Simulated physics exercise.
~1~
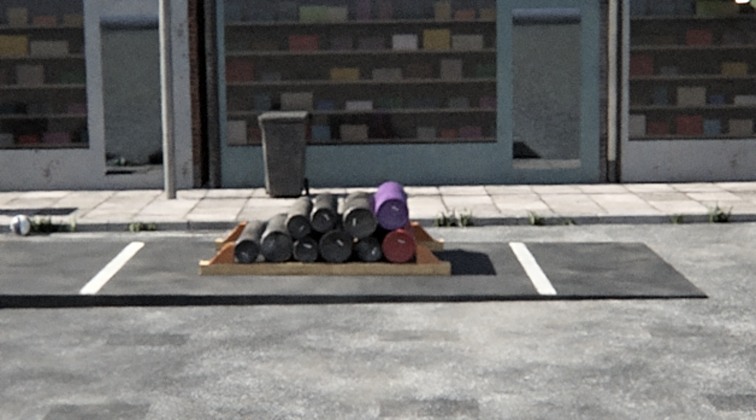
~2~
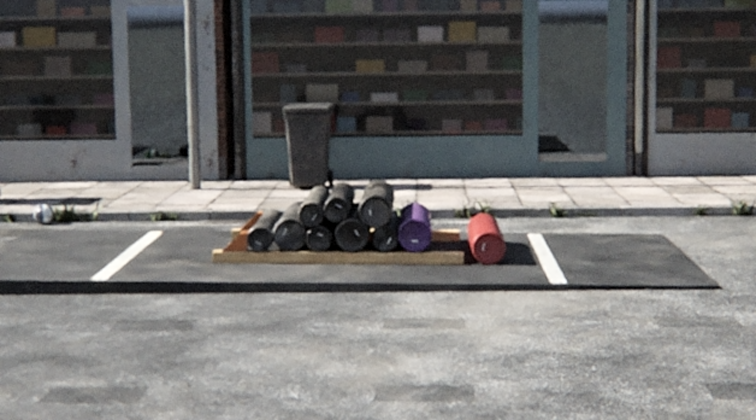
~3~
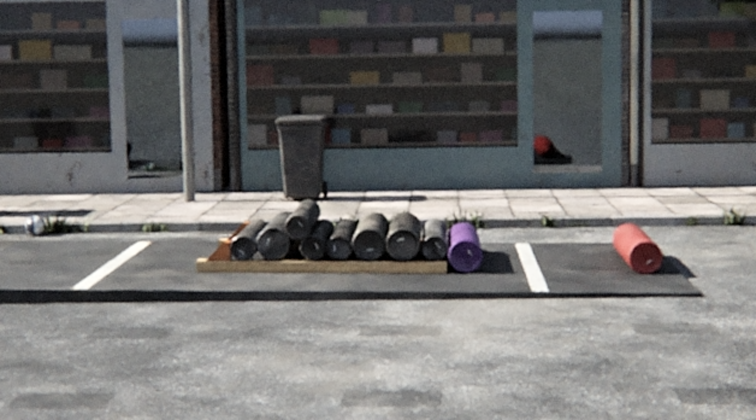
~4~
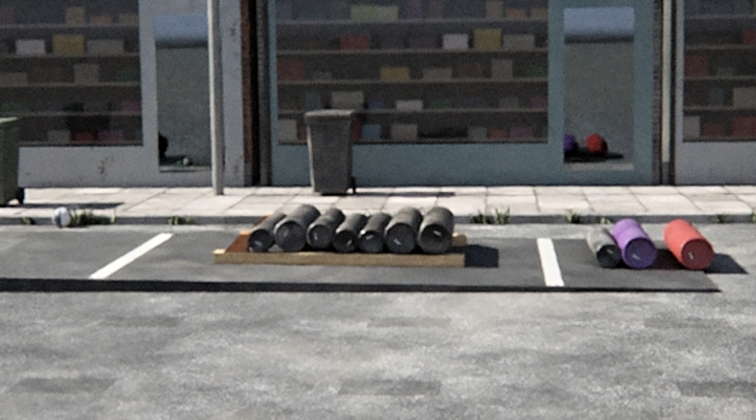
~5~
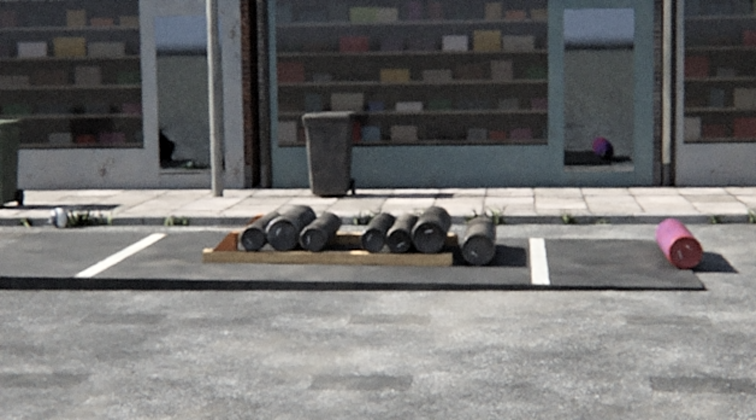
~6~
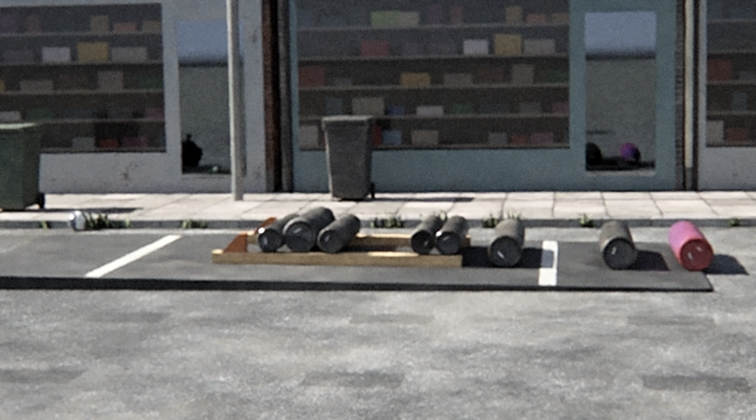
We see dark, red and purple cylinders stacked on a wooden base in a roadside bay before shopfronts; the stack collapses, the red one rolls right over the white line, the purple and some dark ones follow, and the coloured pair ends beyond it while several dark ones remain on the base.
